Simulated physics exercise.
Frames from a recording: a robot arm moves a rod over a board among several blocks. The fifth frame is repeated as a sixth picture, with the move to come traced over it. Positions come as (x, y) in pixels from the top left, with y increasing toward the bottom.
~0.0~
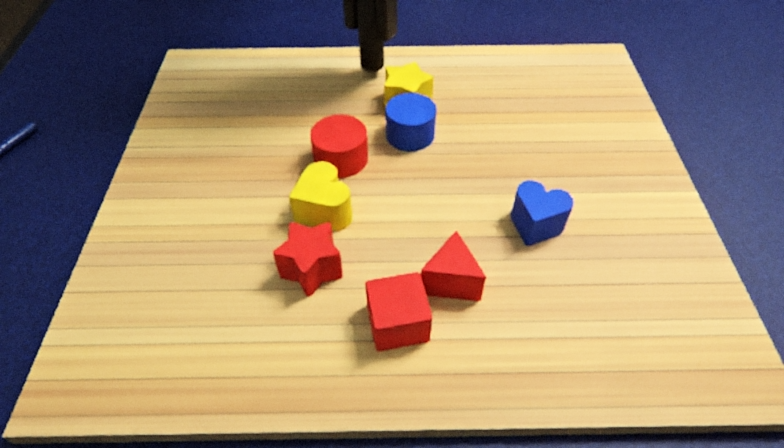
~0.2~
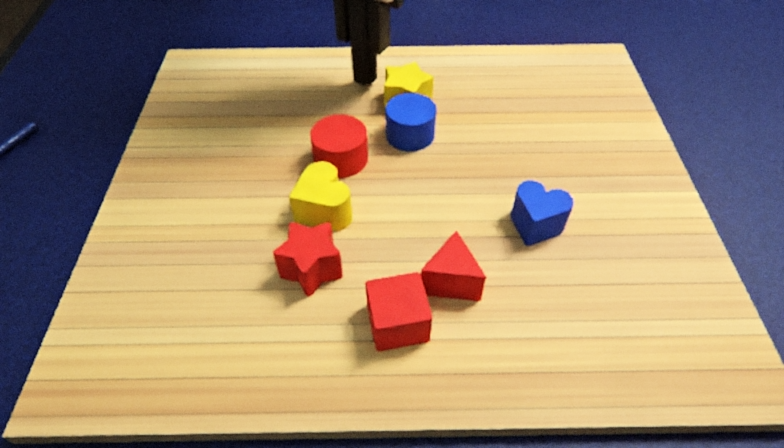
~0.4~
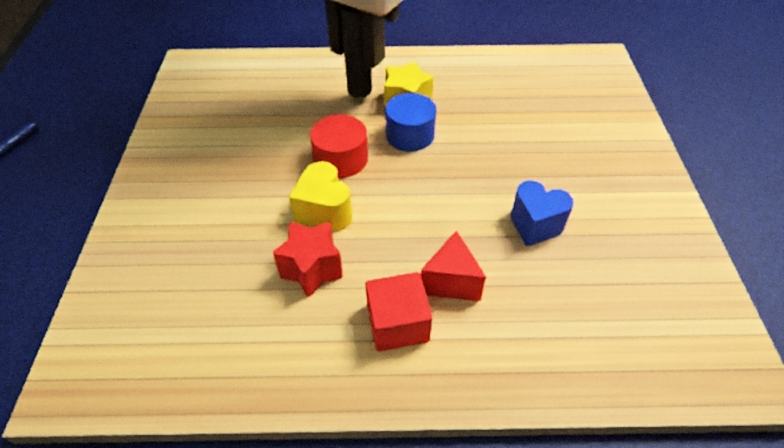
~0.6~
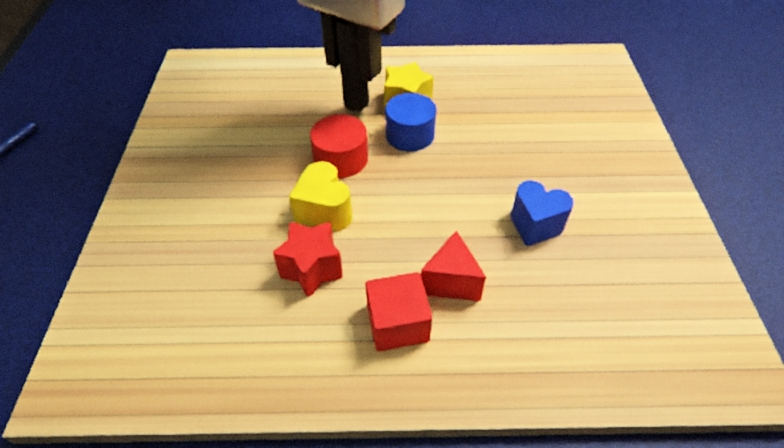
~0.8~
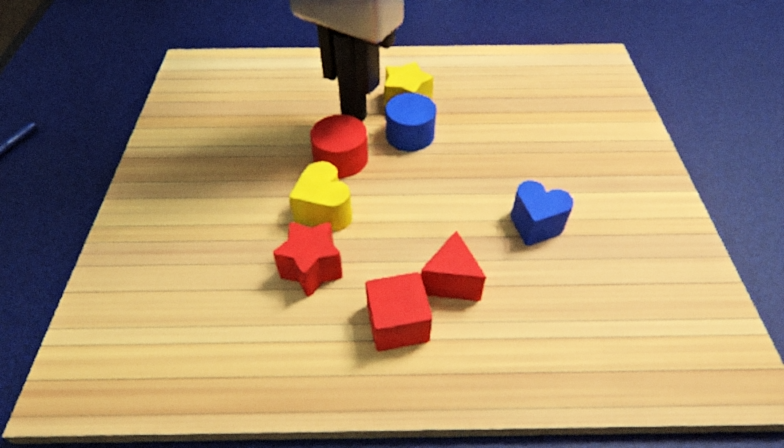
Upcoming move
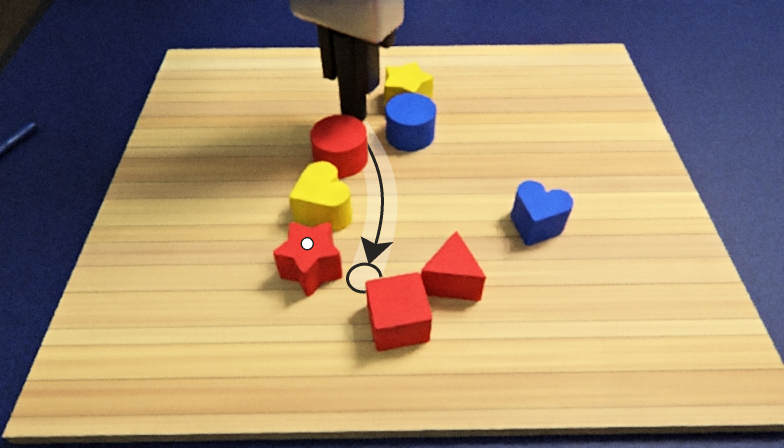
The clip opens on a light wooden board holding red, yellow and blue blocks, with a dark rod near its far edge beside a yellow star. The rod moves a short way toward the viewer, drifting slightly left until it is just behind the red round block, while every block stays still.
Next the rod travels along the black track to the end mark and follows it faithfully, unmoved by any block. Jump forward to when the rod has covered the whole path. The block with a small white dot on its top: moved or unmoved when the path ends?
Left where it is.
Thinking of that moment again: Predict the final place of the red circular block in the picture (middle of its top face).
Put as a pixel place, it's (333, 150).
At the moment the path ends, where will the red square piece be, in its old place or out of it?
The block in question stays where it was by the end.
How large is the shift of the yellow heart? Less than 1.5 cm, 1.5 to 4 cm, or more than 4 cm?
The best fit is under 1.5 cm.
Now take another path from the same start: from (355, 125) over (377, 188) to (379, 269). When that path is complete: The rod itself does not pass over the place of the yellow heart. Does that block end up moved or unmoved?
That block ends up displaced.
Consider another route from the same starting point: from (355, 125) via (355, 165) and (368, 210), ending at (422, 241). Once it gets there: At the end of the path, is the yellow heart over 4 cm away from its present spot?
Final answer: No.
The line goes from (355, 125) over (377, 166) and (381, 218) to (364, 278); the dot is on the red star block.
The first path, step by step. One third of the way, rod (376, 159); yellow heart (314, 190), turned 20° anticlockwise; red circular block (333, 150).
Two thirds of the way, rod (381, 211); yellow heart (314, 190), turned 20° anticlockwise; red circular block (333, 150).
At the end, rod (364, 271); red star block unmoved; yellow heart (314, 190), turned 20° anticlockwise; red circular block (333, 150); red square piece unmoved.
